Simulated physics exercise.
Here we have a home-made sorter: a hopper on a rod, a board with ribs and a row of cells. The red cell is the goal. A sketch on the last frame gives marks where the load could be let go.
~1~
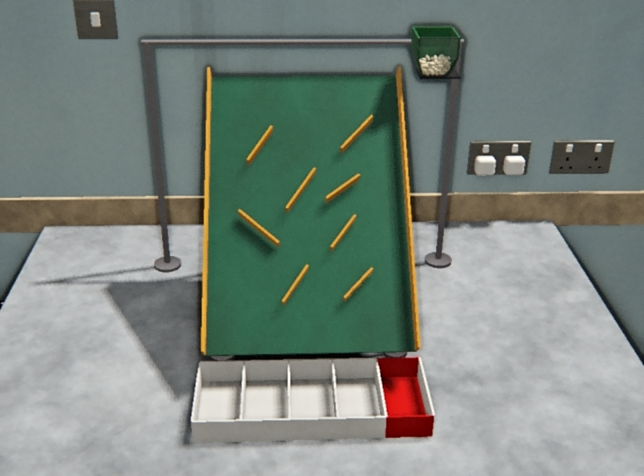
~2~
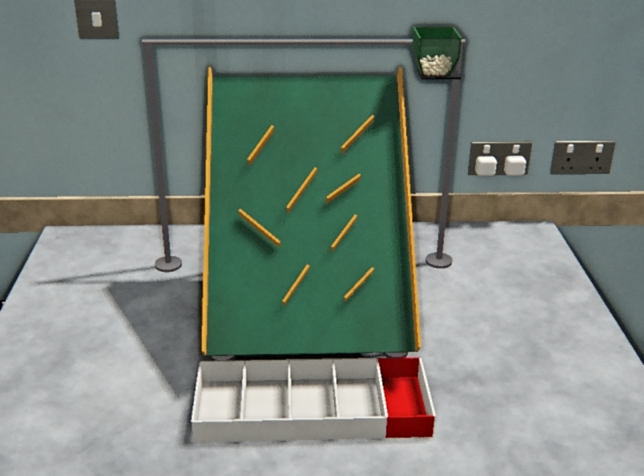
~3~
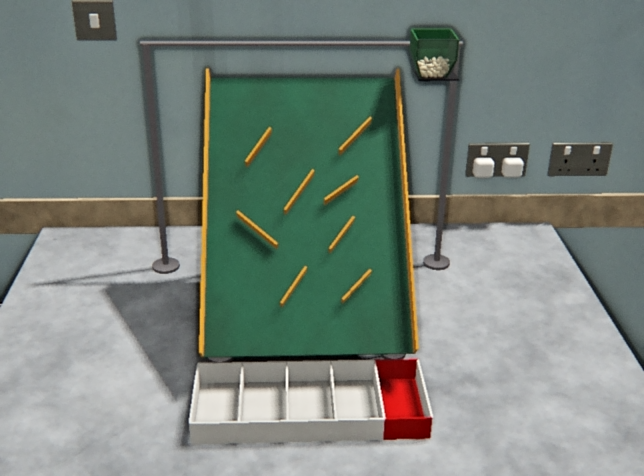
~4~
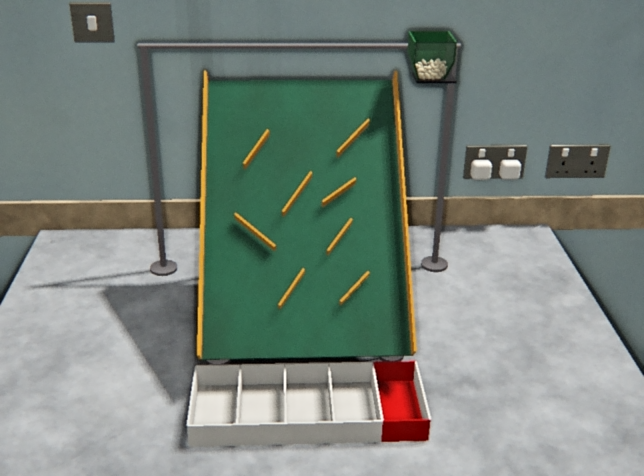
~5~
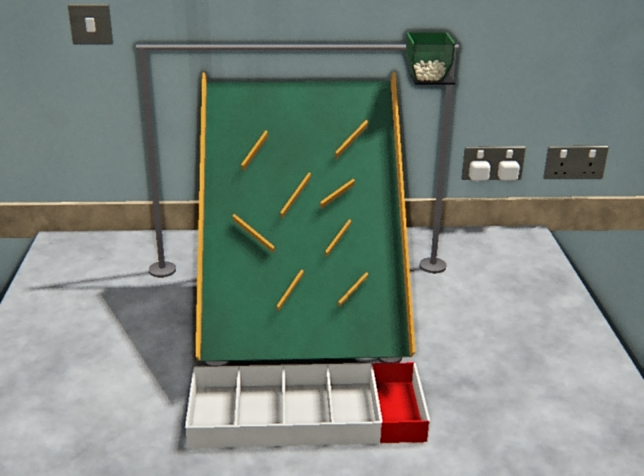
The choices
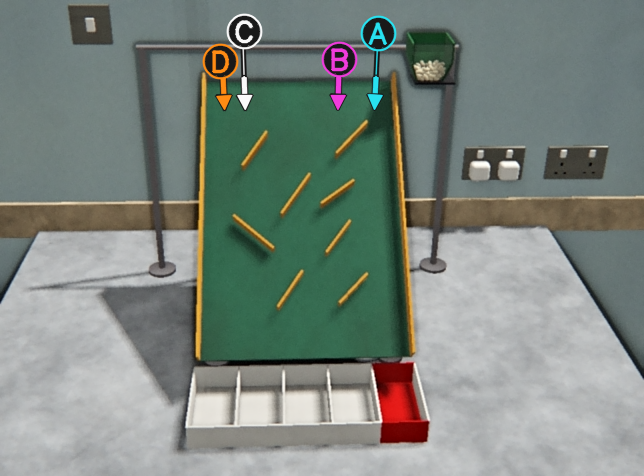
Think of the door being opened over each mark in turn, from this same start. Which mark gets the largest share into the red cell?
Mark A.
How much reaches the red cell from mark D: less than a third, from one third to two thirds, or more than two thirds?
It is less than a third.
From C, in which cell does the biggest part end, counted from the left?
It is the first one.
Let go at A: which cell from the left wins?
It is the fifth one.
On the marked copy, mark A meets the board at (374, 104); mark B meets the board at (338, 104); mark C meets the board at (245, 104); mark D meets the board at (224, 104).
With A, close to half in the red cell, close to a quarter in other cells, close to a quarter outside the box.
With B, only a few in the red cell, all but a few in other cells, a small share outside the box.
With C, none at all in the red cell, all but a few in other cells, a small share outside the box.
With D, none at all in the red cell, the bulk in other cells, a small share outside the box.
